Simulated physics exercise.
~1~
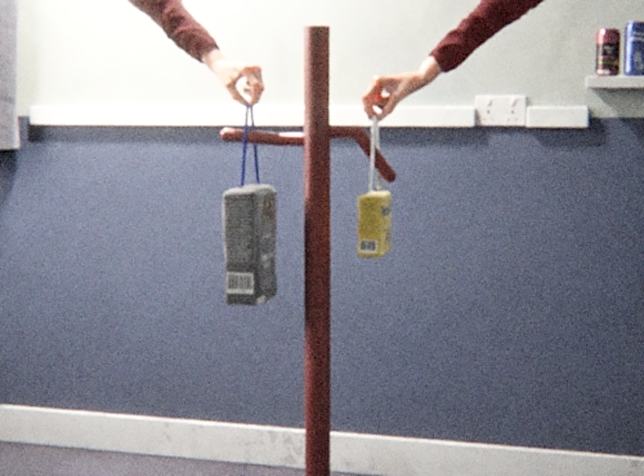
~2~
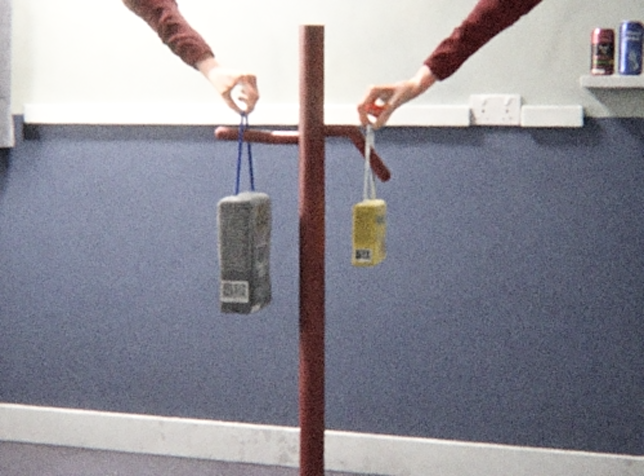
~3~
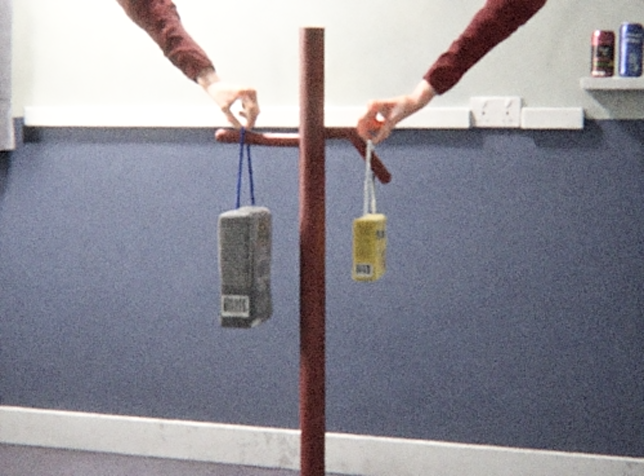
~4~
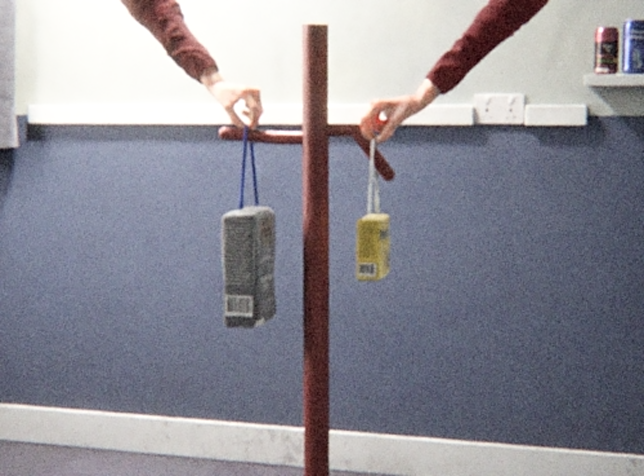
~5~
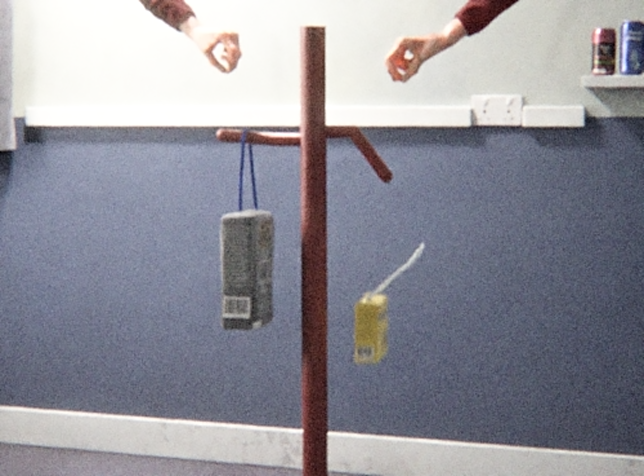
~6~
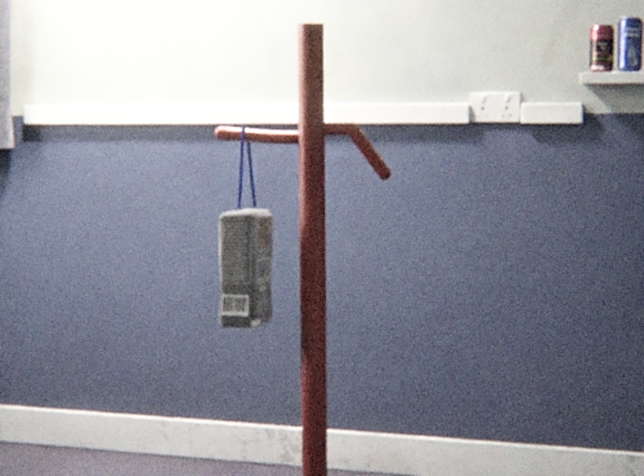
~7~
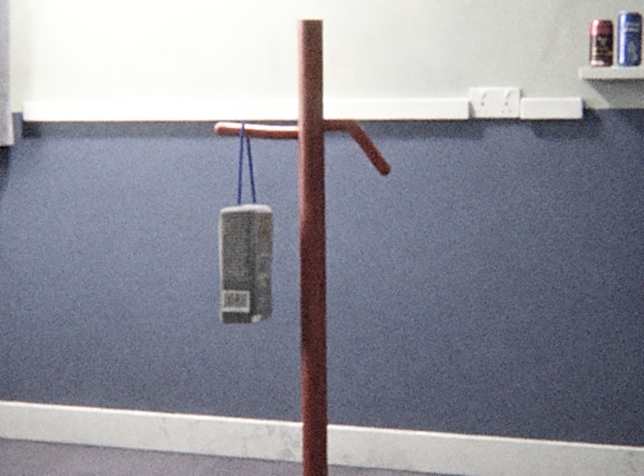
In a room with a blue lower wall and a pale upper wall, a reddish post stands with a nearly level peg on the left and a downward-sloping peg on the right. Two hands in dark red sleeves hold a grey sack by a blue loop and a smaller yellow pouch by a pale loop. They lower both a little, bringing the loops to the pegs. The hands then let go and draw back, and the yellow pouch drops from the right peg, its loop trailing. The pouch falls out of view, while the grey sack stays hanging on the left.
